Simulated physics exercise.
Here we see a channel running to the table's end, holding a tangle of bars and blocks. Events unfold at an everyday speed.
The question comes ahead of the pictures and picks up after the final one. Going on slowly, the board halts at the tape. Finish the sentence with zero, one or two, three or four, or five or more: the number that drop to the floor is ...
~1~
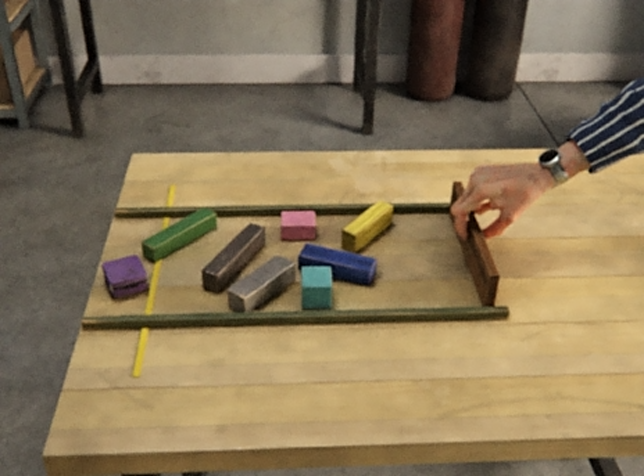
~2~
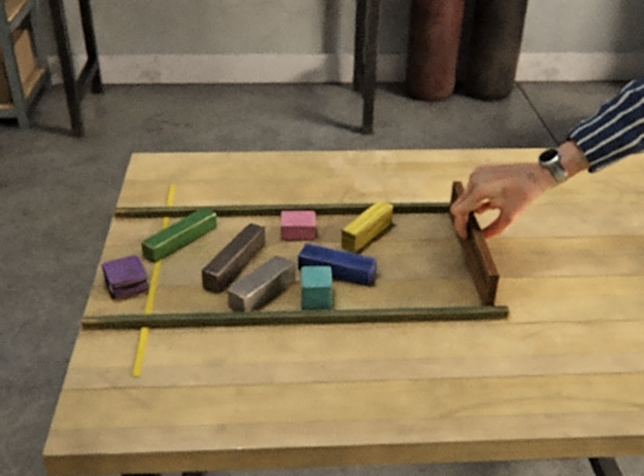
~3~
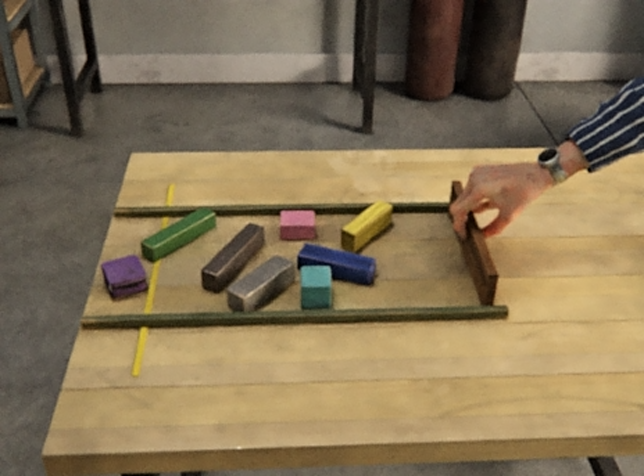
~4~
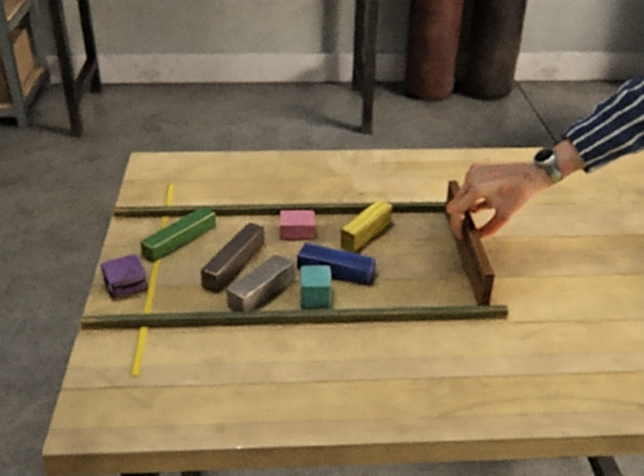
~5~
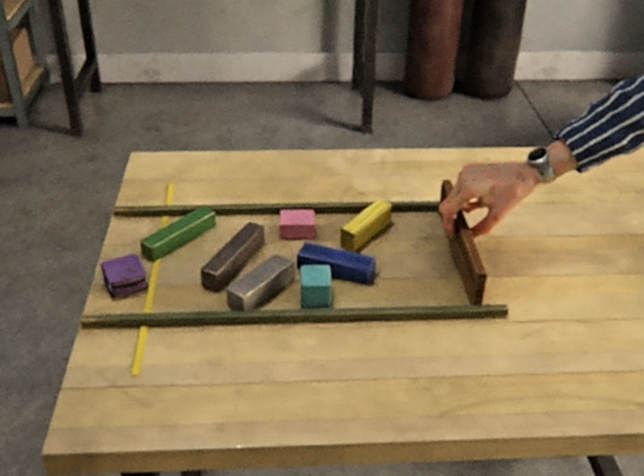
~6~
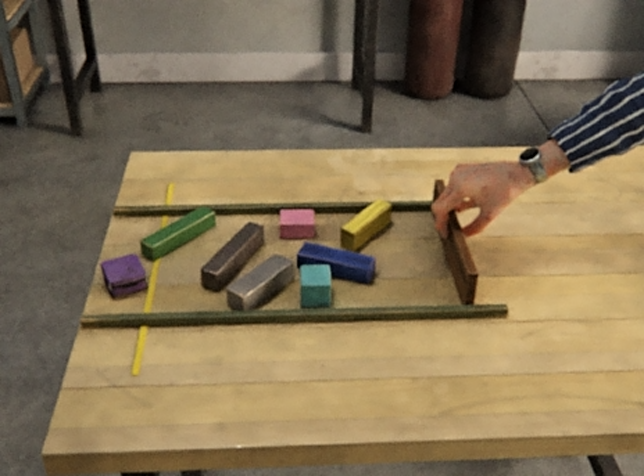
The number that drop to the floor is three or four.
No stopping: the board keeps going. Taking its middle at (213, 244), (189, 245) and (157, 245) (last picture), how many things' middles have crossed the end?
Place by place: 0, 1 and 3.
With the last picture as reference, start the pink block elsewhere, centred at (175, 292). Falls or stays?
Lab note: Started there, it ends up below.
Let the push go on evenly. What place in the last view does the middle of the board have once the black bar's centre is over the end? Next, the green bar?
For the black bar, about (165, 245); for the green bar, about (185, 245).
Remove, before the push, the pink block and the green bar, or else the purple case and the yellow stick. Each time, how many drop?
That makes 2 fallen, then 2 fallen in the other try.
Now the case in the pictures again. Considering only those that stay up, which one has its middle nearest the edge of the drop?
That is the grey bar.
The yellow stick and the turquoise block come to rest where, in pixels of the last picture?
Answer: First (152, 230), after that (133, 293).
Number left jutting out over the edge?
You'd get 1.
Soon after, none off yet; purple case at rest near (125, 277); green bar at rest near (179, 232); black bar at rest near (234, 255).
Then, none off yet; purple case at rest near (125, 277); green bar moved a little near (163, 231); black bar moved a little near (182, 251).
At rest, the number that fall off is three or four; fallen, black bar, green bar and purple case.
